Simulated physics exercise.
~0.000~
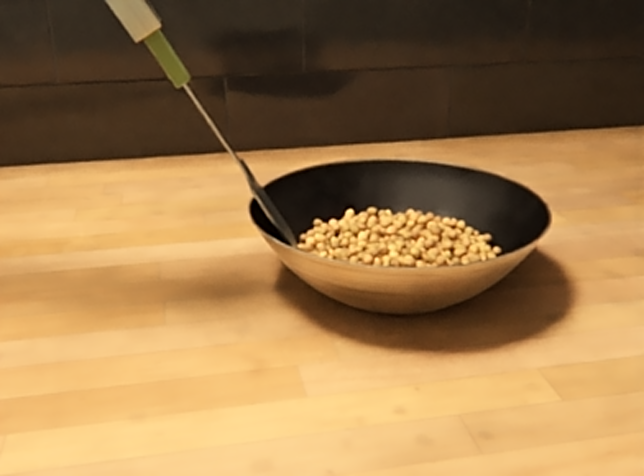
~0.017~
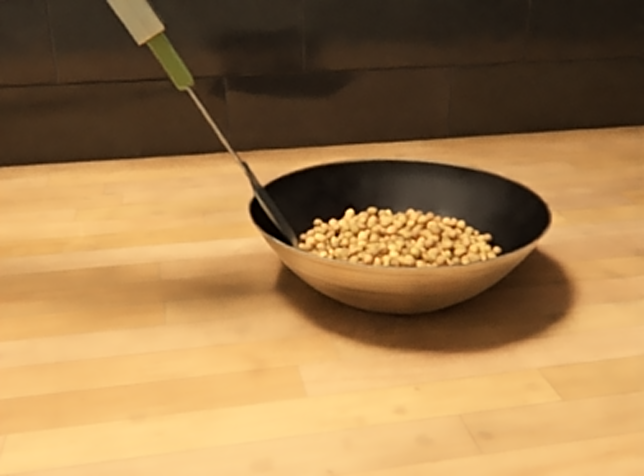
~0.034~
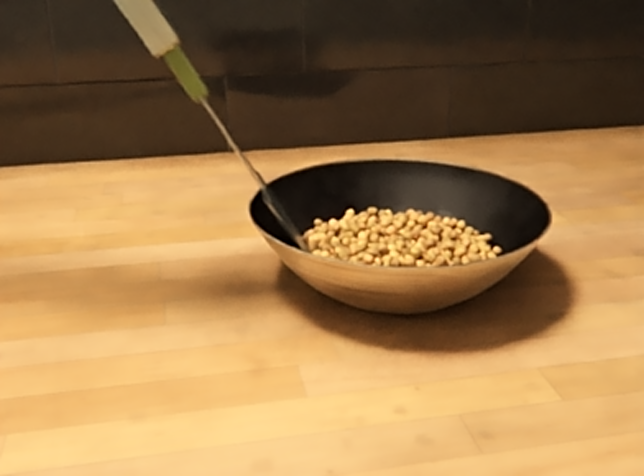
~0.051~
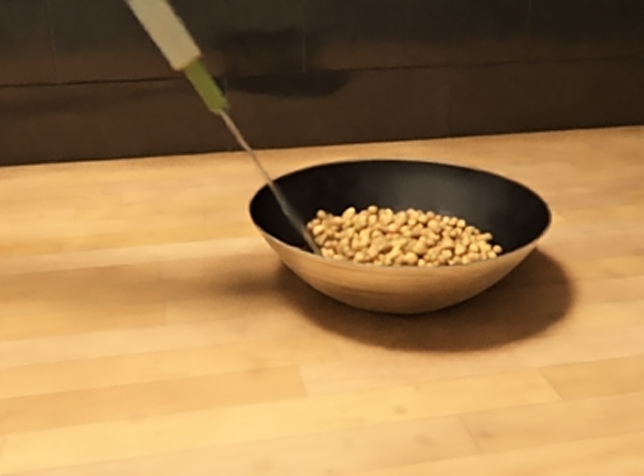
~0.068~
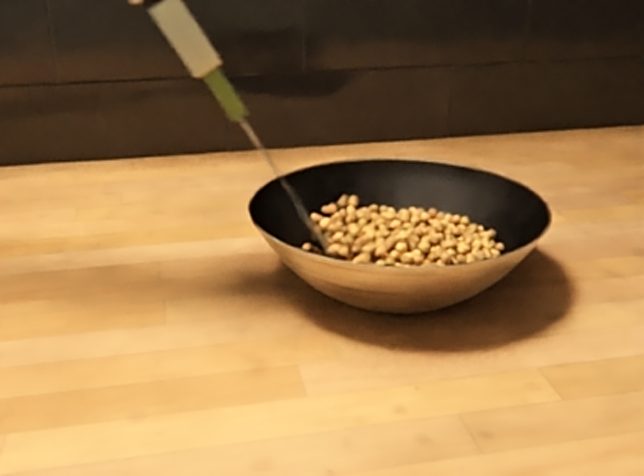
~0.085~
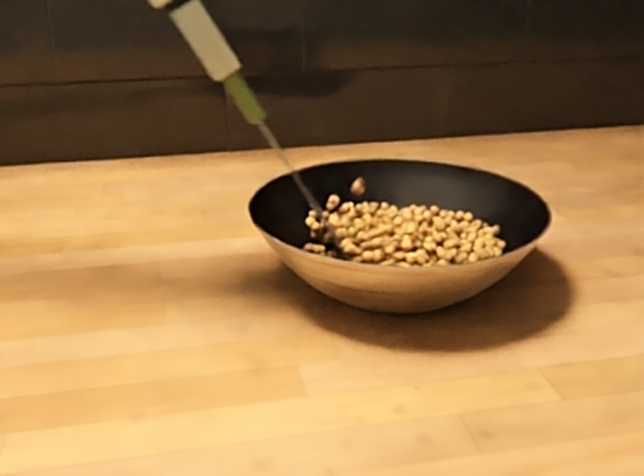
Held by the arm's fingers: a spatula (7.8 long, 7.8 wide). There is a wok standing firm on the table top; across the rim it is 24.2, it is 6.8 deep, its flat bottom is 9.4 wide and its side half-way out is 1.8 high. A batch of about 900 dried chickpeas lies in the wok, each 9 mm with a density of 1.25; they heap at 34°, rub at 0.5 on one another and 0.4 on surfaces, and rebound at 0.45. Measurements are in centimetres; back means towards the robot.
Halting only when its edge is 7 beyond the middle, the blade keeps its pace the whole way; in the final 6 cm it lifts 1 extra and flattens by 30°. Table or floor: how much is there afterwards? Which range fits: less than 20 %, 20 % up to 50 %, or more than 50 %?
The range that fits is less than 20 %.
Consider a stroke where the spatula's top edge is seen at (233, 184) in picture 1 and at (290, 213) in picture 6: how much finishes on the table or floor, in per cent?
About 5 per cent.
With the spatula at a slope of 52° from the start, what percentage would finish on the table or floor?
Some 5 in a hundred.
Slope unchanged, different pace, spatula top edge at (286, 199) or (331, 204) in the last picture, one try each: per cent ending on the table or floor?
That comes to some 5 and some 20 percent, in that order.
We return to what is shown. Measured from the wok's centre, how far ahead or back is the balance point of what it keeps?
I'd put it at roughly 4.0 cm toward the front.
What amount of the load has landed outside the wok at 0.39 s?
Share at that moment: Roughly 10 %.
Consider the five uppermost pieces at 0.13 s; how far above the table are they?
About 7 cm.
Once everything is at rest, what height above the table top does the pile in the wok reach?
Near 7.5 centimetres high.
By 0.13 s, sloping 59°, highest piece 11 above the table; 900 in the wok.
By 0.17 s, sloping 47°, highest piece 11 above the table; 899 in the wok, 1 on the blade or in flight.
By 0.39 s, sloping 30°, highest piece 8 above the table; 784 in the wok, 89 on the table or floor, 27 on the blade or in flight.
By 1.44 s, sloping 30°, highest piece 7 above the table; 782 in the wok, 118 on the table or floor.
Final count, 782 in the wok, 118 on the table or floor. That is 13 % on the table or floor.
